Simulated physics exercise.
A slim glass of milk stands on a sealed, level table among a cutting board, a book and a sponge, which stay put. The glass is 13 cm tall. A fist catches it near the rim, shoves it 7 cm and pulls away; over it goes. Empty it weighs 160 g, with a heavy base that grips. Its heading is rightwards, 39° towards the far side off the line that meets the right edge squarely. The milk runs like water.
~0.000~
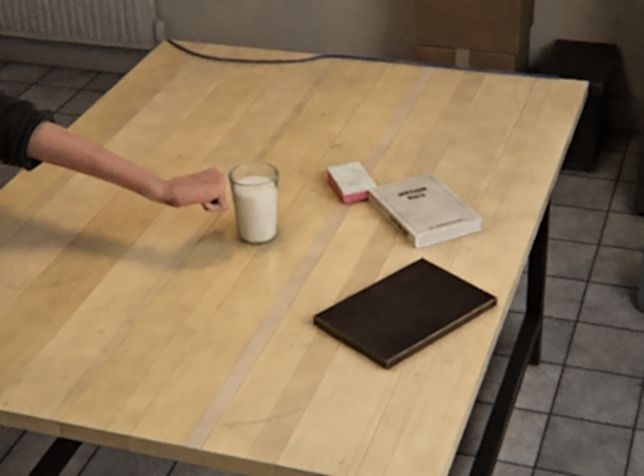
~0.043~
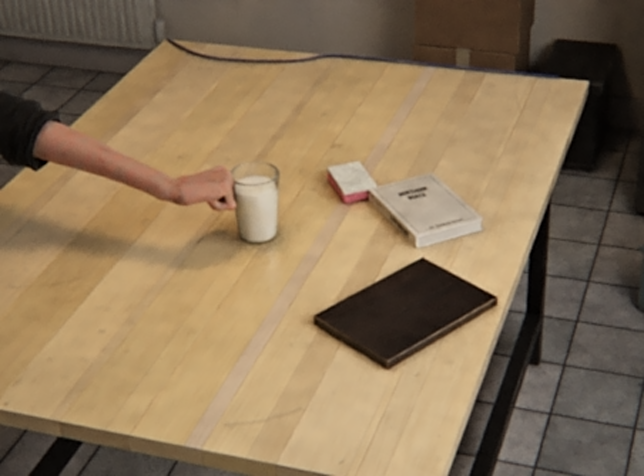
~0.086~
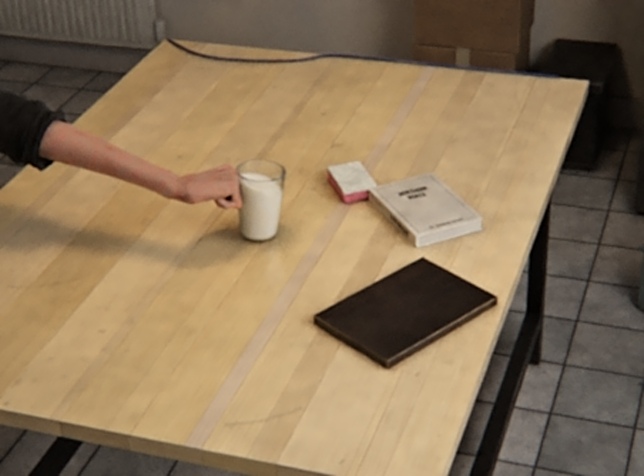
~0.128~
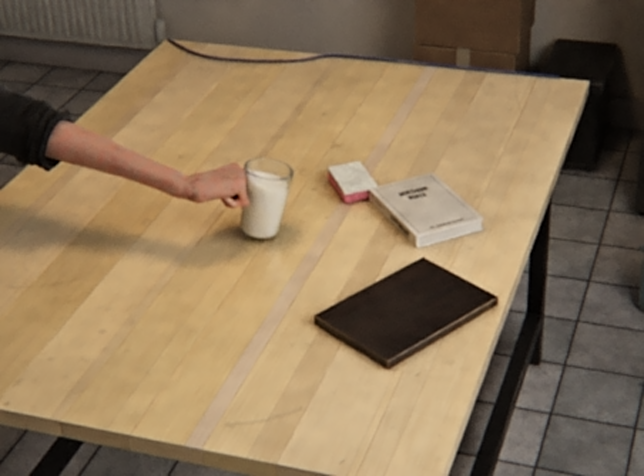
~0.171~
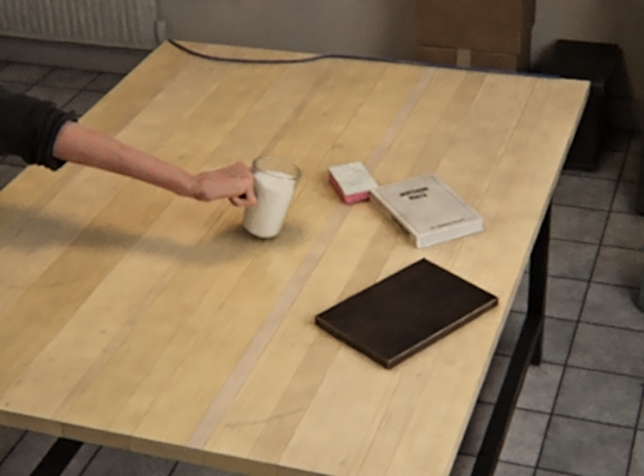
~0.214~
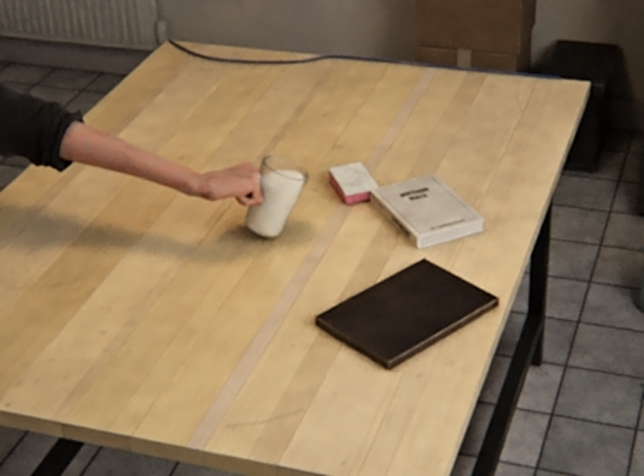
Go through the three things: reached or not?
The cutting board gets wet, the book gets wet, the sponge gets wet.
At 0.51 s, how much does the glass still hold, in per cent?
Near 64 in a hundred.
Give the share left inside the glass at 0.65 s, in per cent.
Near 36 in a hundred.
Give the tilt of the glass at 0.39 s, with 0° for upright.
About 64°.
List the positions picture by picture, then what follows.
It leans 0°; the fist is at (215, 186); the milk meets the walls at (234, 183) and (275, 188); the cutting board is at (406, 306); the book is at (424, 203); the sponge is at (351, 176), in the first frame.
It leans 0°; the fist is at (222, 185); the milk meets the walls at (235, 183) and (275, 188), in the second frame.
It leans 6°; the fist is at (229, 183); the milk meets the walls at (238, 172) and (278, 189), in the third frame.
It leans 12°; the fist is at (236, 182); the milk meets the walls at (245, 168) and (284, 190), in the fourth frame.
It leans 18°; the fist is at (243, 181); the milk meets the walls at (251, 177) and (290, 189), in the fifth frame.
It leans 25°; the fist is at (250, 180); the milk meets the walls at (255, 188) and (295, 187), in the sixth frame.
By 0.39 s the tilt is 65° and 97 per cent is in the glass, 0 has run off the table; wet so far, nothing.
By 0.51 s the tilt is 85° and 65 per cent is in the glass, 0 has run off the table; wet so far, book, sponge.
By 0.65 s the tilt is 85° and 36 per cent is in the glass, 0 has run off the table; wet so far, cutting board, book, sponge.
By 0.89 s the tilt is 85° and 18 per cent is in the glass, 1 has run off the table; wet so far, cutting board, book, sponge.
At rest 4 per cent is in the glass, 7 has run off the table; wet so far, cutting board, book, sponge.
